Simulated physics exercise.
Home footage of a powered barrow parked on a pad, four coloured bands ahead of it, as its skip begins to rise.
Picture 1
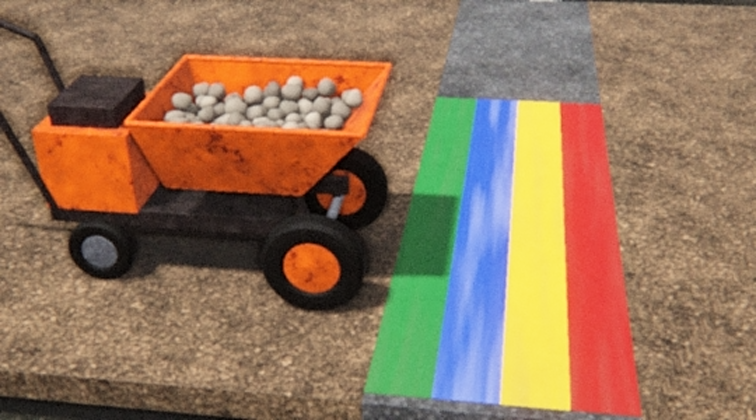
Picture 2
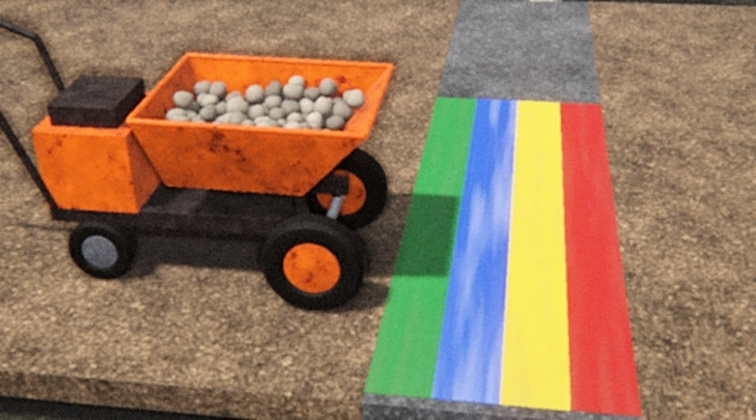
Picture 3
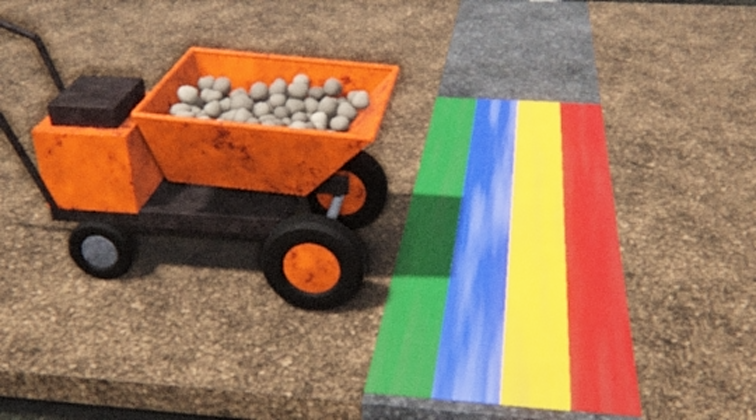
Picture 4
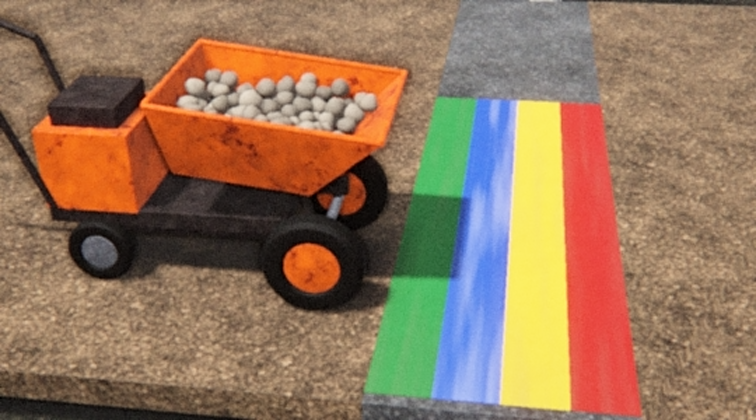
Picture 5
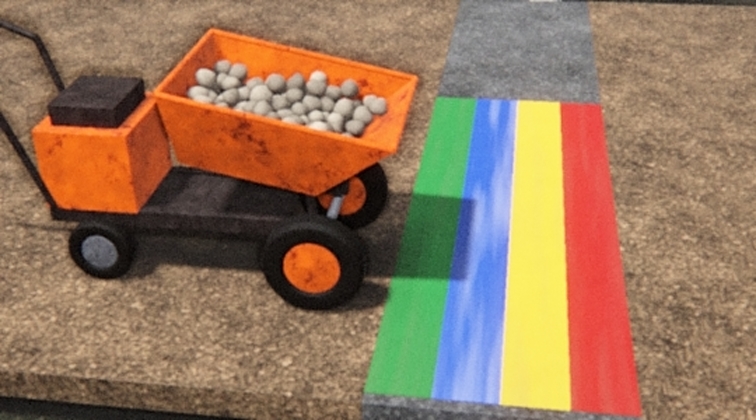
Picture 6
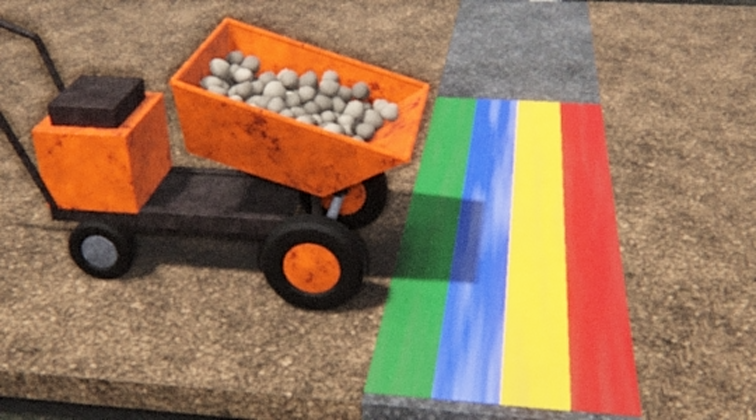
At the start, an orange powered barrow stands still with its skip level and loaded with pale, rounded stones, left of green, blue, yellow and red bands. The skip then tilts gradually, its rear rising and its front lip shifting slightly right and down, until it is clearly tipped, the stones still inside.
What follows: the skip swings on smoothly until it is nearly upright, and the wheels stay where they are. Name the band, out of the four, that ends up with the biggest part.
The yellow band.
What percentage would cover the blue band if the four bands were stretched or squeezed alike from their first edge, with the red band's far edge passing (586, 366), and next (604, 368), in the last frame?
In order, 0 % and 10 %.
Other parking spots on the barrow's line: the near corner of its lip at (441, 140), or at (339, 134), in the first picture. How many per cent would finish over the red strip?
The first spot gives roughly 40 %; the second gives roughly 20 %.
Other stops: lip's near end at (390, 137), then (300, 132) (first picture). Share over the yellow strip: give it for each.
The shares come out close to 40 and 20 per cent, in that order.
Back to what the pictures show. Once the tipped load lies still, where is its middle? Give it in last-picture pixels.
I'd mark it at roughly (547, 275).
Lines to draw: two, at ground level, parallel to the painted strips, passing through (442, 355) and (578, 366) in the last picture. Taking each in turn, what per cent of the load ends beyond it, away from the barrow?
Around 80 per cent for the first, around 20 per cent for the second.
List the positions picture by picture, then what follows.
In the first picture, lip of the skip near (362, 136), level; top of the load near (256, 115), river pebbles; green strip near (407, 346); blue strip near (471, 351); yellow strip near (536, 357); red strip near (602, 362).
In the second picture, lip of the skip near (365, 137), level; top of the load near (257, 114).
In the third picture, lip of the skip near (371, 139), tipped barely; top of the load near (243, 105).
In the fourth picture, lip of the skip near (381, 144), tipped a little; top of the load near (251, 101).
In the fifth picture, lip of the skip near (393, 151), tipped a little; top of the load near (232, 97).
In the sixth picture, lip of the skip near (407, 160), tipped clearly; top of the load near (229, 98); green strip near (407, 346); blue strip near (471, 351); yellow strip near (536, 357); red strip near (602, 362).
Shortly afterwards, skip tipped steeply; the whole lot in the skip.
Next, skip tipped right over; the bulk in the skip; a little over the blue strip; a little over the yellow strip; only a few falling.
Some moments later, skip tipped right over; near a quarter in the skip; near a quarter over the blue strip; near a third over the yellow strip; near a quarter over the red strip; a little off the paint.
In the end, skip tipped right over; near a quarter in the skip; none at all over the green strip; near a quarter over the blue strip; near a third over the yellow strip; near a quarter over the red strip; a little off the paint.
